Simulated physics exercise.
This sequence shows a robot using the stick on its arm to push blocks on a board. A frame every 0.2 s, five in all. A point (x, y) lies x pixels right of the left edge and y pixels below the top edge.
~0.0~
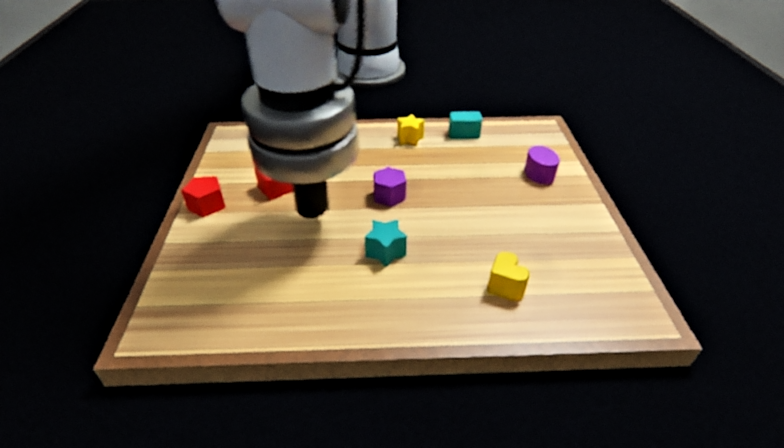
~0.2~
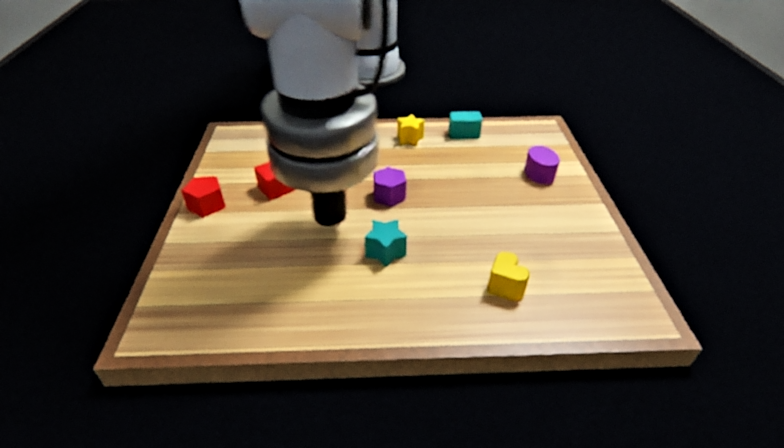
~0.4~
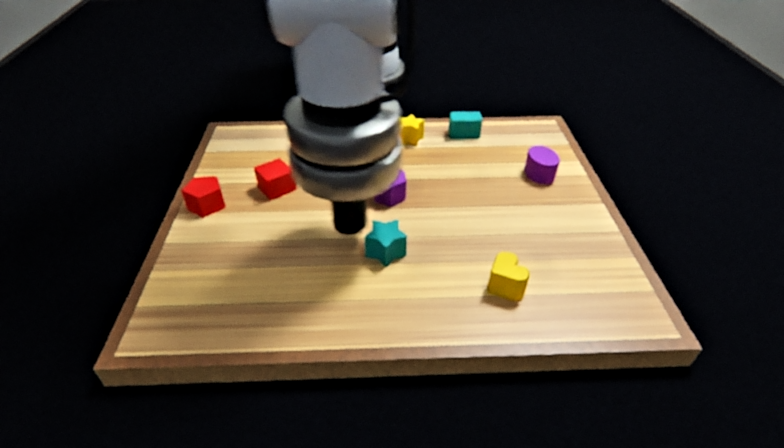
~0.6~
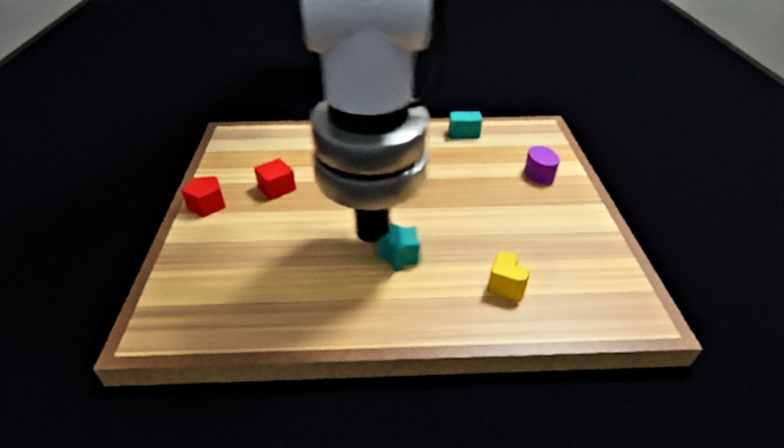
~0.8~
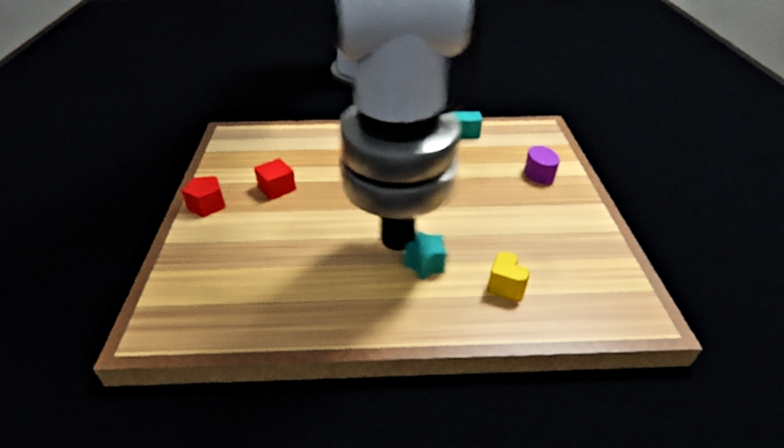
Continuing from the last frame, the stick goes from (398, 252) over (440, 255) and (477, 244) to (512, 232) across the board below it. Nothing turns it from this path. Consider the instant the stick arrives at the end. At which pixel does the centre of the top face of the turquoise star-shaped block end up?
The centre of its top will be at (473, 253).
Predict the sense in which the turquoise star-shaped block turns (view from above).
It twists with the clock when seen from above.
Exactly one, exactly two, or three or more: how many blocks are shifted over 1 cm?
Going by the path, one of them shifts by more than about 1 cm.
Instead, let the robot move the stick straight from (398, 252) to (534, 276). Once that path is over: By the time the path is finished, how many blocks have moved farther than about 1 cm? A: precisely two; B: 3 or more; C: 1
Option A.
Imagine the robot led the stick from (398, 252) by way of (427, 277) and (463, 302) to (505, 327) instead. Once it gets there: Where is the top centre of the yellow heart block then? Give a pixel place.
Put as a pixel place, it's (548, 268).
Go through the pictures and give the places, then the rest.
Stick's lower end at (313, 208); turquoise star-shaped block at (386, 231); yellow heart block at (510, 266), in the first picture.
Stick at (331, 216); blocks still, in the second picture.
Stick at (350, 224); blocks still, in the third picture.
Stick at (373, 231); turquoise star-shaped block at (401, 236), in the fourth picture.
Stick at (398, 239); turquoise star-shaped block at (427, 244); yellow heart block at (510, 266), in the fifth picture.
On the path given first. One third of the way, stick at (443, 242); turquoise star-shaped block at (466, 254), turned 20° clockwise.
Two thirds of the way, stick at (480, 230); turquoise star-shaped block at (473, 252), turned 50° clockwise.
At the end, stick at (515, 219); turquoise star-shaped block at (473, 252), turned 50° clockwise; yellow heart block still.
